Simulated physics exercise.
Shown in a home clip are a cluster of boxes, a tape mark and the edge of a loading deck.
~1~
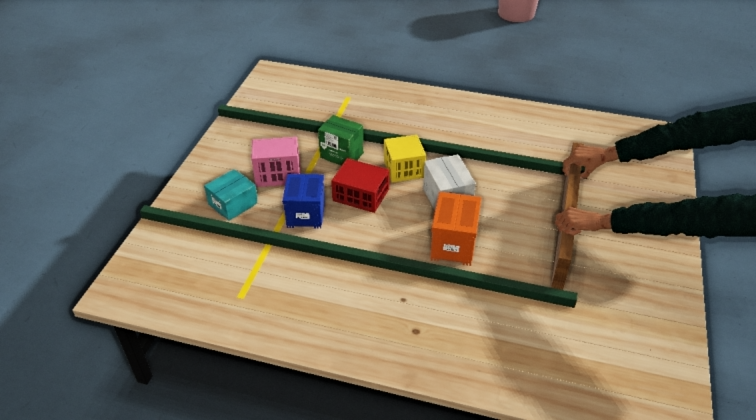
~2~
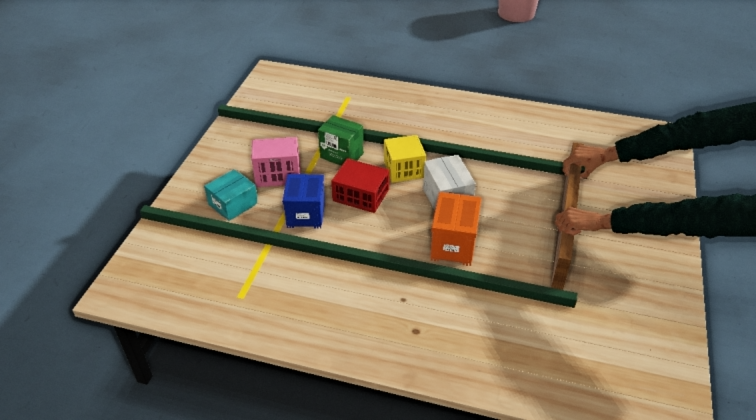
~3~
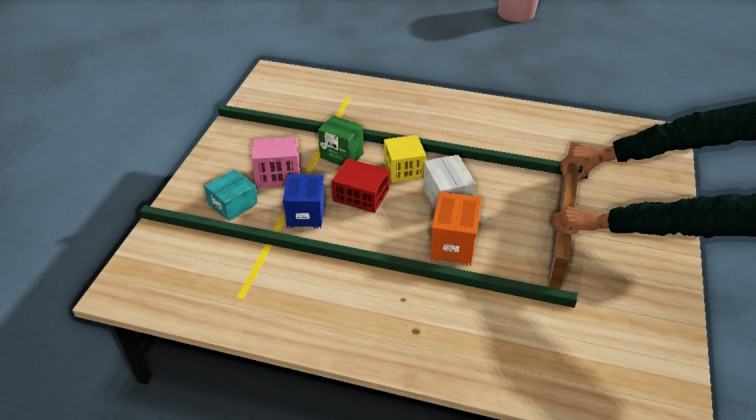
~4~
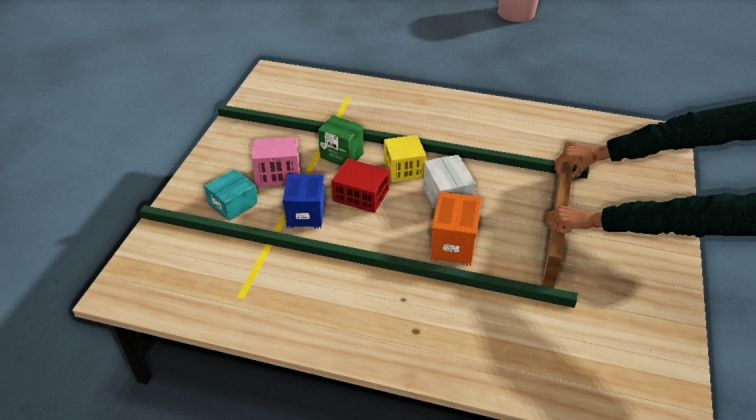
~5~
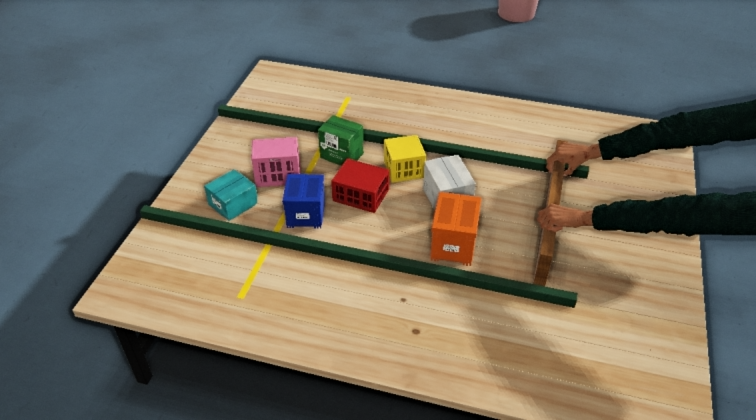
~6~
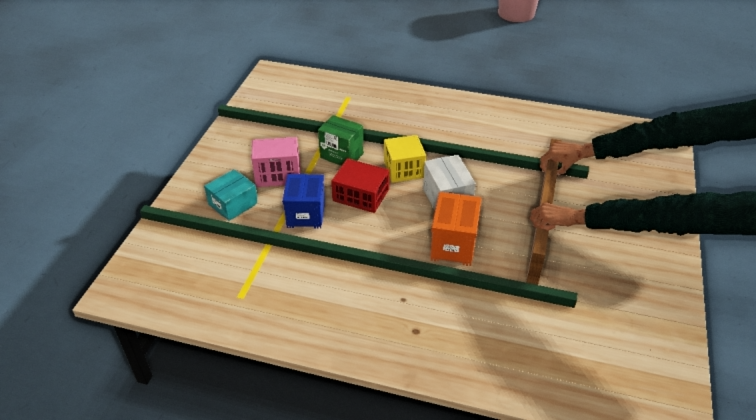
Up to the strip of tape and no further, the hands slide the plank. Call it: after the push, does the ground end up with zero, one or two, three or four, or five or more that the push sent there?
The ground ends up with zero.
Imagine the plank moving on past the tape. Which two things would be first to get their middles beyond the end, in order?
First the pink crate, second the turquoise parcel.
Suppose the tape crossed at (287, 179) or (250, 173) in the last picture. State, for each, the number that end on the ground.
That would be 0, then 2.
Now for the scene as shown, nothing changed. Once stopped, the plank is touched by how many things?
The count in contact is 3.
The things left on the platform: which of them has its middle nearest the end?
The pink crate ends up foremost.
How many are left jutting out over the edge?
I'd put it at 0.
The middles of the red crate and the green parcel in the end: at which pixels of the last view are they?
First (248, 163), then (270, 130).
Soon after, none off yet; turquoise parcel at rest near (232, 195); pink crate at rest near (276, 162); blue tote at rest near (305, 201).
At rest, the number that fall off is zero.
